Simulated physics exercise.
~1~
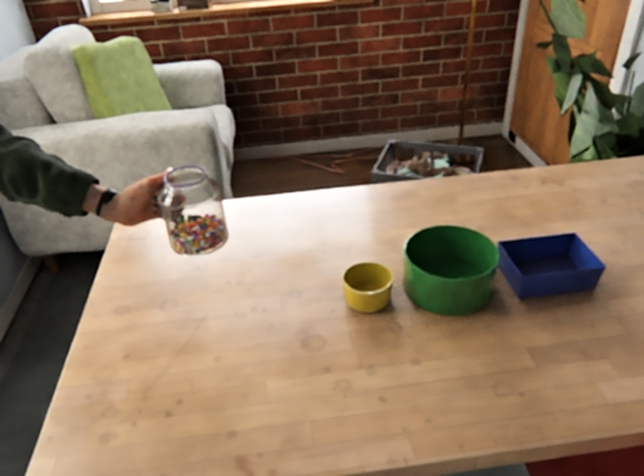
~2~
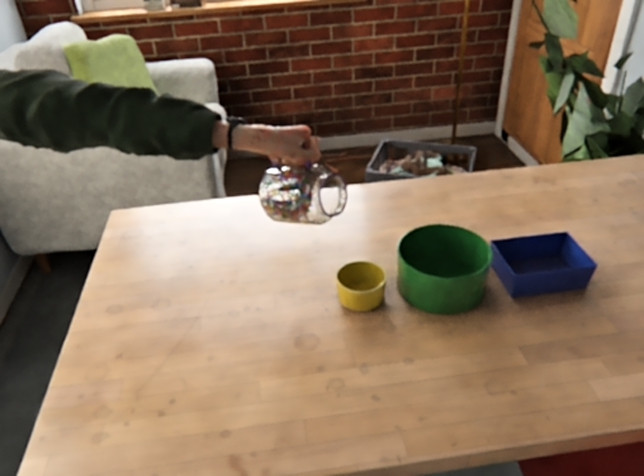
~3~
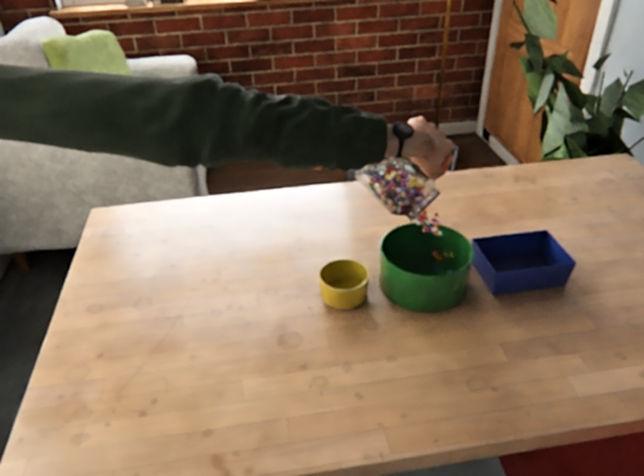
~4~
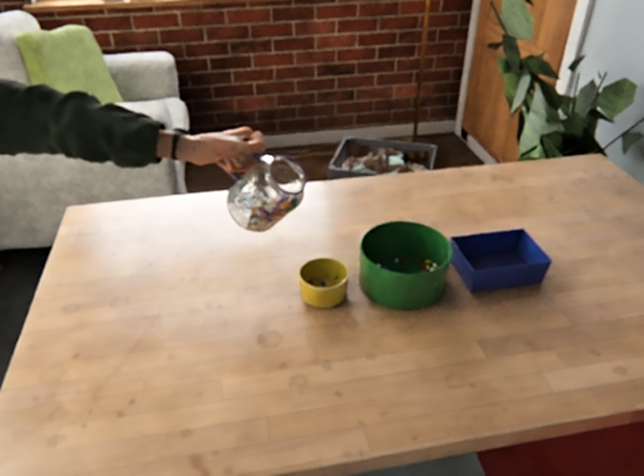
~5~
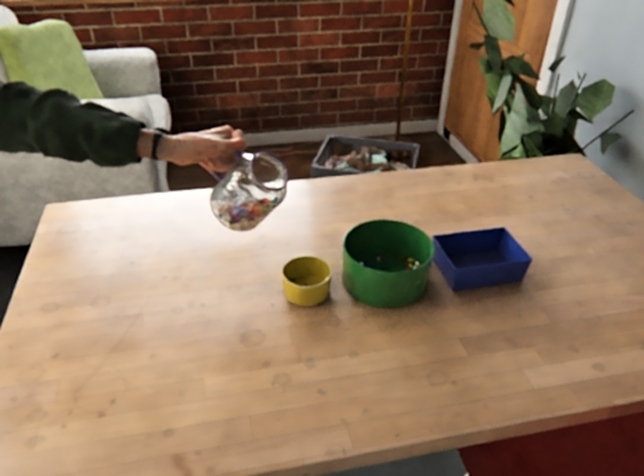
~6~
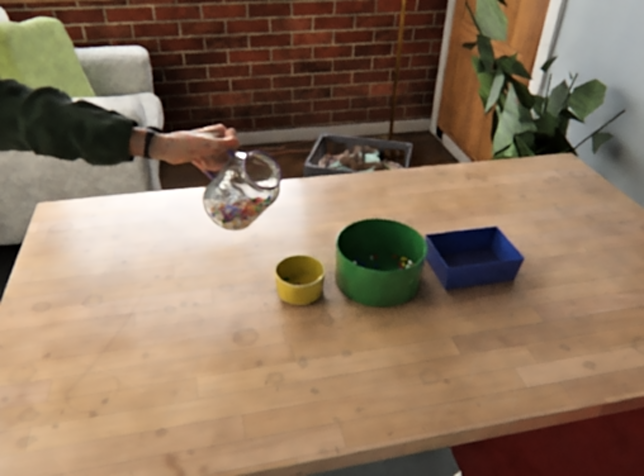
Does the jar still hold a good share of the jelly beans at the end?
Yes, most of the jelly beans stay in the jar. The rest are in the green pot, with none in the yellow dish, in the blue tin or on the table.
At the start, a hand in a dark green sleeve holds a glass jar of colorful jelly beans upright over the left of a wooden table, where a yellow dish, a green pot and a blue tin stand in a row. The arm carries the jar to the right, tipping it onto its side. Above the green pot the jar turns mouth down, and some jelly beans spill into the pot. The hand then draws the jar back left and tilts it partly upright as the view pans slightly right. It ends held there, leaning, with most of the candies still inside and the rest in the green pot.
